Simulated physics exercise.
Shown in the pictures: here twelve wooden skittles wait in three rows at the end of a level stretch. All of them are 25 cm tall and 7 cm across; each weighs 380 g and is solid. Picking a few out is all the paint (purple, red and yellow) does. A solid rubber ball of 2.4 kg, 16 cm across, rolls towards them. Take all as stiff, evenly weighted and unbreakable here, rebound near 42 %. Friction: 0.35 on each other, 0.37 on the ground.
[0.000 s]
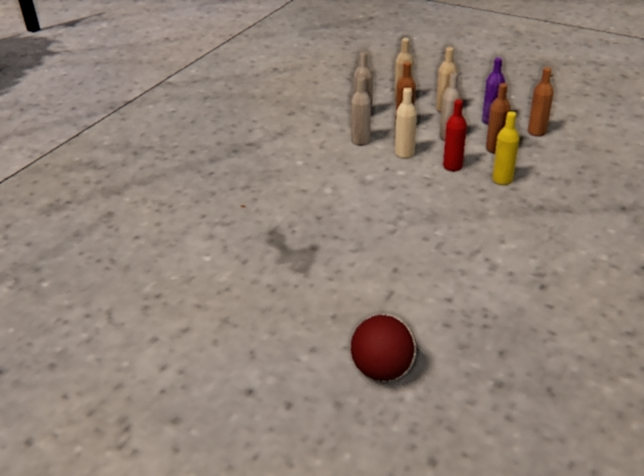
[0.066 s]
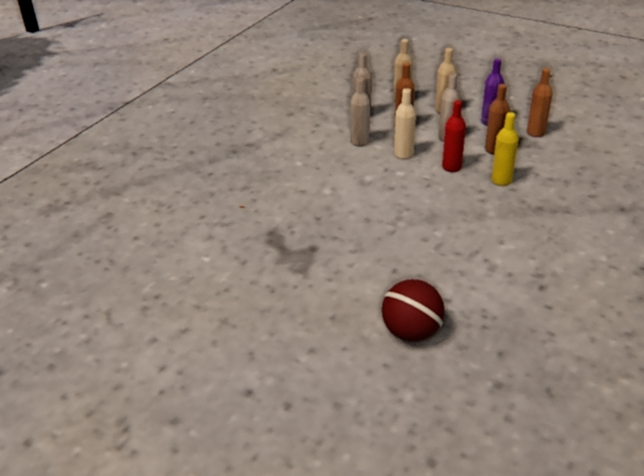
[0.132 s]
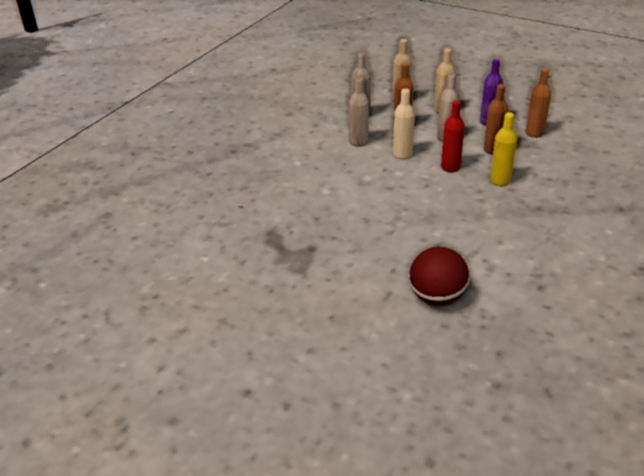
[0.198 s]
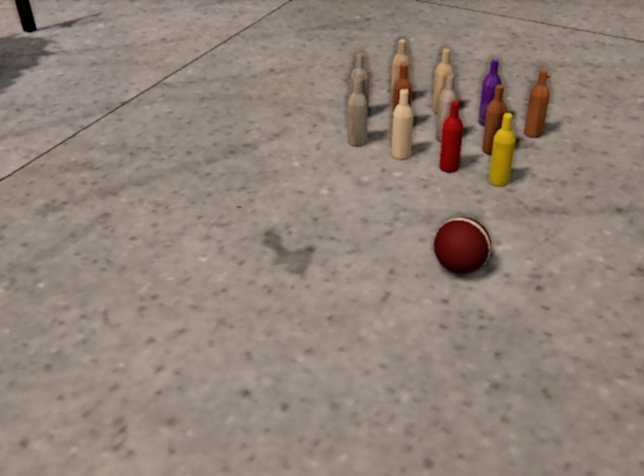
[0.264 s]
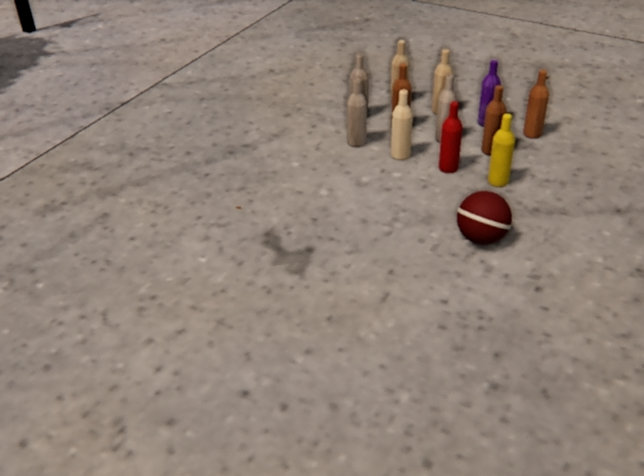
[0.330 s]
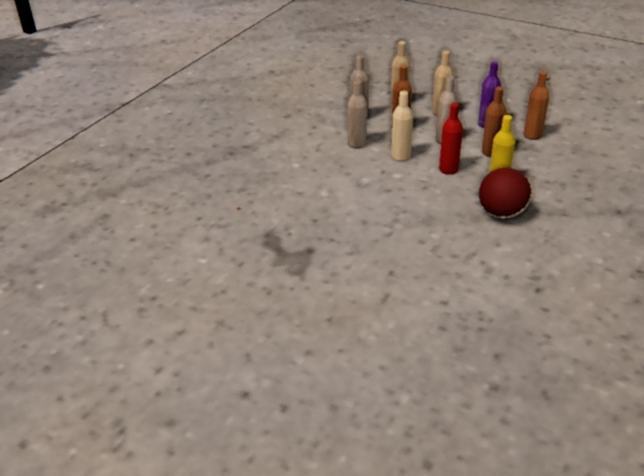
A dark red ball with a pale stripe rolled away across the speckled grey floor, drifting right and drawing close to the yellow skittle at the front of a standing group.
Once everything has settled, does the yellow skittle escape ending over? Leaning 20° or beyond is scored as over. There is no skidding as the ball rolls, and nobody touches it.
No, it ends over.
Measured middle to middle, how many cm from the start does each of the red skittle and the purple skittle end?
Red ends up 0 cm away; purple ends up 20 cm away.
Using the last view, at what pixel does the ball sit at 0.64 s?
It should be about (592, 111) in pixels.
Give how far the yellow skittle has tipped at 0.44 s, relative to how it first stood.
I'd put it at roughly 0 degrees away from its starting angle.
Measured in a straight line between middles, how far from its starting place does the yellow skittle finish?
About 30 cm.
After 0.44 s, ball still moving; none of the 12 skittles over, 1 disturbed; yellow skittle 14 cm from its place.
After 0.64 s, ball still moving; 1 of the 12 skittles over; yellow skittle 22° from how it stood; purple skittle 8° from how it stood.
After 1.44 s, ball still moving; 3 of the 12 skittles over; yellow skittle lying flat; purple skittle lying flat.
In the end (2.7 s), ball rolling away; 3 of the 12 skittles over; yellow skittle lying flat; purple skittle lying flat; red skittle unmoved. From the last view, middles, yellow skittle near (479, 128), purple skittle near (475, 93).
